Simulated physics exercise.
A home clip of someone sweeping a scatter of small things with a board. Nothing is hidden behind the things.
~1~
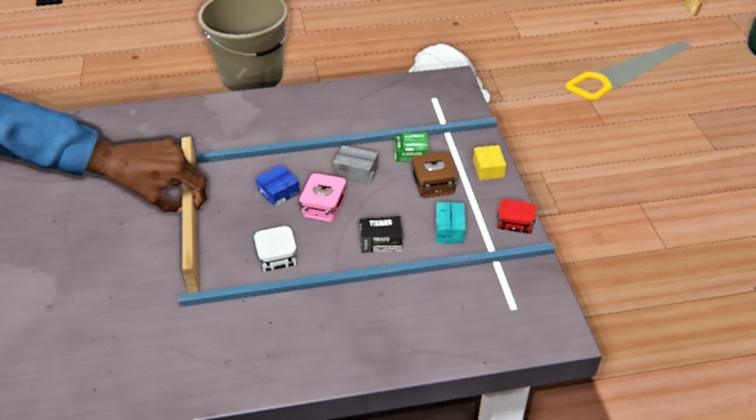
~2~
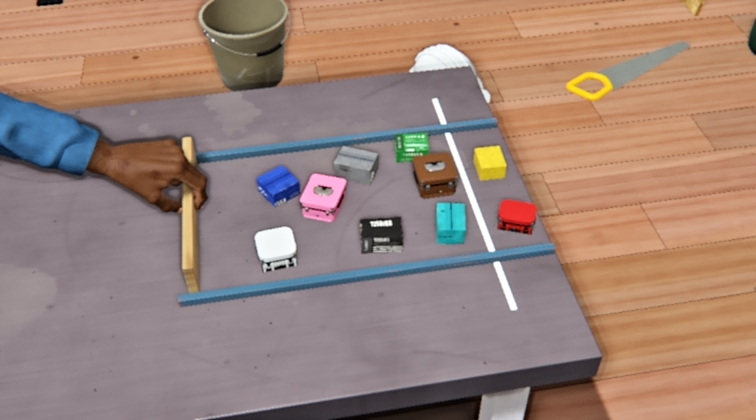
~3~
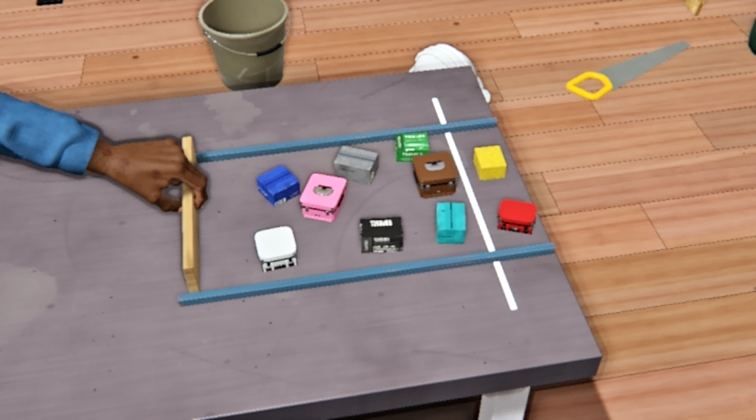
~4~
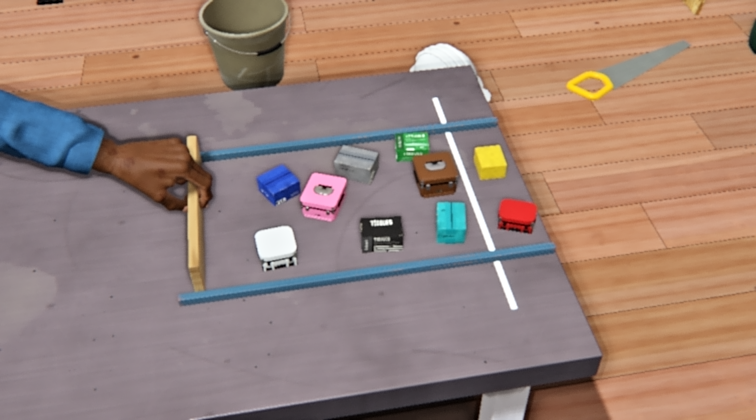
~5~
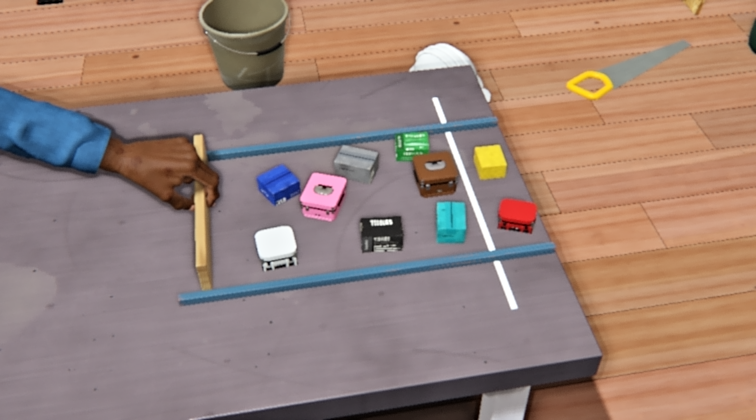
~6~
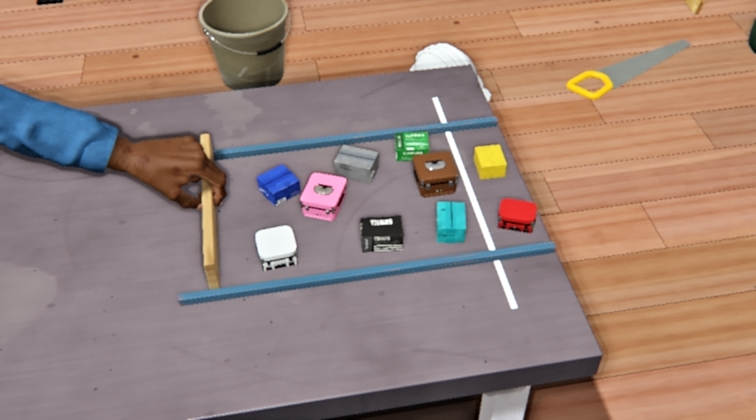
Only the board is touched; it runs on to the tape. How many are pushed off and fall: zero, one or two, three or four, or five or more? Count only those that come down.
The number that fall off is three or four.
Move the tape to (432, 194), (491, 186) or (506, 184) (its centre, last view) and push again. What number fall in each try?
Down on the floor: 1, 7 and 7.
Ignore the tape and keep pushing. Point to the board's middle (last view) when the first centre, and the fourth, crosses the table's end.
Its middle is around (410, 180) and later (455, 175).
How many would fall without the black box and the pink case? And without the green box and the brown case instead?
2 in the first case, 2 in the second.
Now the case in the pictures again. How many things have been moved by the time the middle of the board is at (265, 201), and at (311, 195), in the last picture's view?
2 and 4.
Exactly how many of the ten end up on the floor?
It comes to 4.
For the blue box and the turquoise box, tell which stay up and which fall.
The blue box holds on, the turquoise box falls.
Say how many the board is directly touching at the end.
That makes 3.
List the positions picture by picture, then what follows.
The first frame shows red case (516, 217); yellow block (489, 163); turquoise box (450, 223); board (191, 211); tape (469, 190).
The second frame shows yellow block (490, 163); brown case (435, 176).
The third frame shows turquoise box (451, 223); grey box (357, 165).
The fourth frame shows red case (517, 217); pink case (324, 198).
The fifth frame shows yellow block (490, 162); black box (382, 234).
The sixth frame shows red case (517, 216); yellow block (490, 162); turquoise box (451, 222); board (210, 208); tape (469, 189).
Early on, none off yet; red case at rest near (517, 216); yellow block at rest near (490, 162); turquoise box at rest near (451, 222).
A while later, none off yet; red case moving near (525, 215); yellow block at rest near (490, 162); turquoise box travelled about its own width near (492, 217).
Finally, the number that fall off is three or four; lost, green box, turquoise box, yellow block and red case.
